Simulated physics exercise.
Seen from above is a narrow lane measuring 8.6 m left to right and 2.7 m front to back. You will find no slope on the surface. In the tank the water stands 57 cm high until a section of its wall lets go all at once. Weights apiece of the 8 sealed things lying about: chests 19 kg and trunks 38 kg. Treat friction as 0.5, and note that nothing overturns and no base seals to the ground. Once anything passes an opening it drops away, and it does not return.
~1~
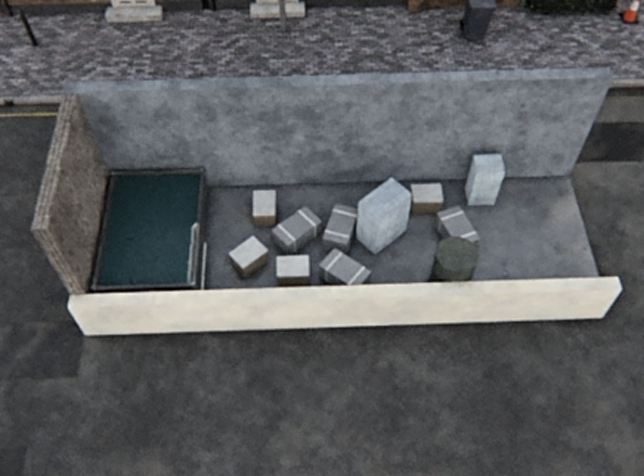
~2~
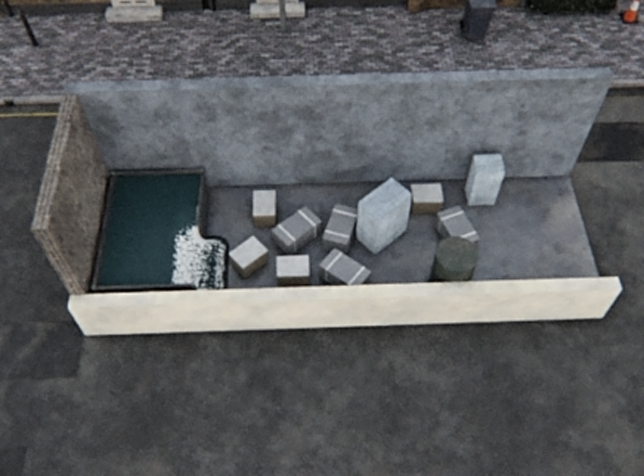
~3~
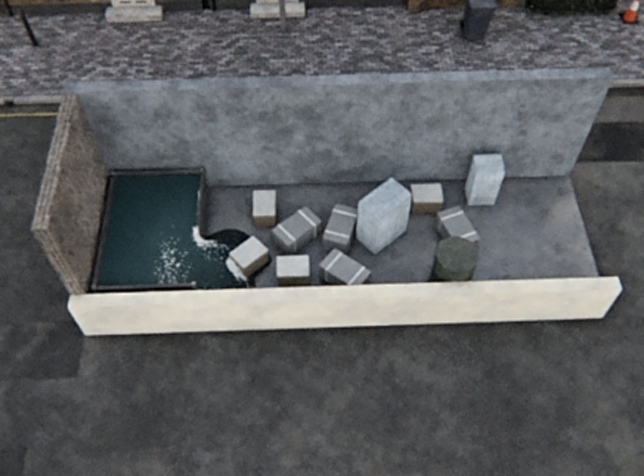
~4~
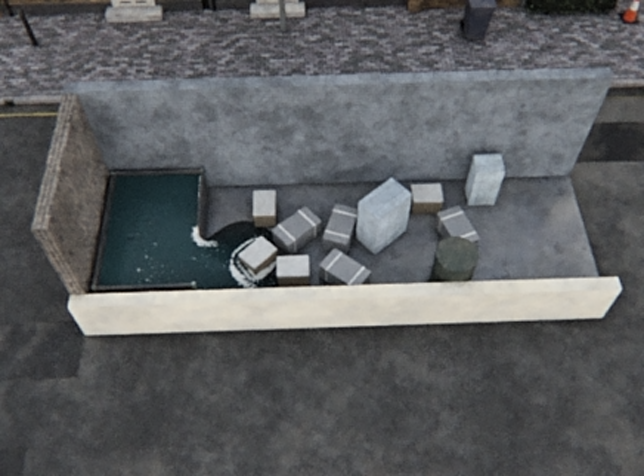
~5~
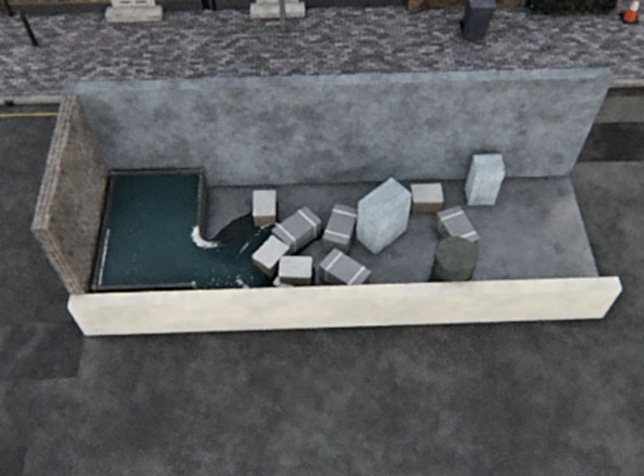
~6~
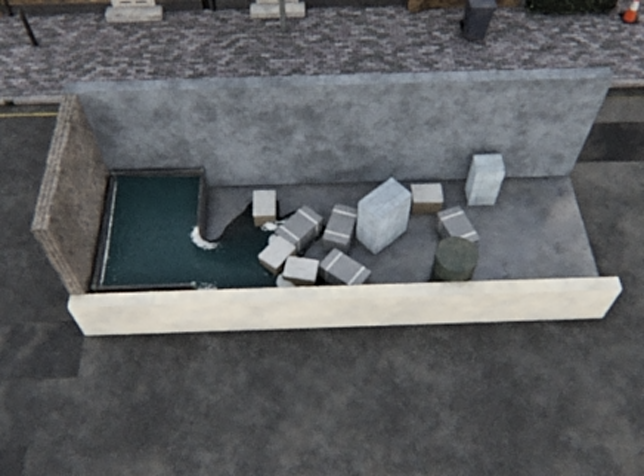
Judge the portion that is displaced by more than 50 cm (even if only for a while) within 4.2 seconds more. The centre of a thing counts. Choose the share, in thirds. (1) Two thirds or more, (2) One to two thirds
Option 1: Two thirds or more.
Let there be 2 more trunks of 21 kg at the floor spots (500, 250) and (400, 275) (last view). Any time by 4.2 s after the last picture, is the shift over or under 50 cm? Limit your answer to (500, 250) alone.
For that one: It stays inside that.
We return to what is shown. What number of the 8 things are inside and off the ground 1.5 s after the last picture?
The count is 2.
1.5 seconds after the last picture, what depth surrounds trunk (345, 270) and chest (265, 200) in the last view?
Some 10 cm at the first, some 1 cm at the second.
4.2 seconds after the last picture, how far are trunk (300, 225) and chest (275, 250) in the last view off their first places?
Log: Item 1 = 80 cm; item 2 = 250 cm.
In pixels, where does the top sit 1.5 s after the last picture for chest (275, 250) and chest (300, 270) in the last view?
Approx. (357, 235); approx. (396, 274).
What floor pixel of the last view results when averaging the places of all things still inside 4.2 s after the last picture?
Centre of the remaining things: Roughly (408, 228).
Then, 0.4 s after the last picture 1 of 8 are over 50 cm from their spots; 1 afloat.
Then, 1.5 s after the last picture 5 of 8 are over 50 cm from their spots; 2 afloat.
Then, 2.8 s after the last picture 7 of 8 are over 50 cm from their spots; 5 afloat.
Then, 4.2 s after the last picture 7 of 8 are over 50 cm from their spots, and 7 have been at some point; 3 afloat.
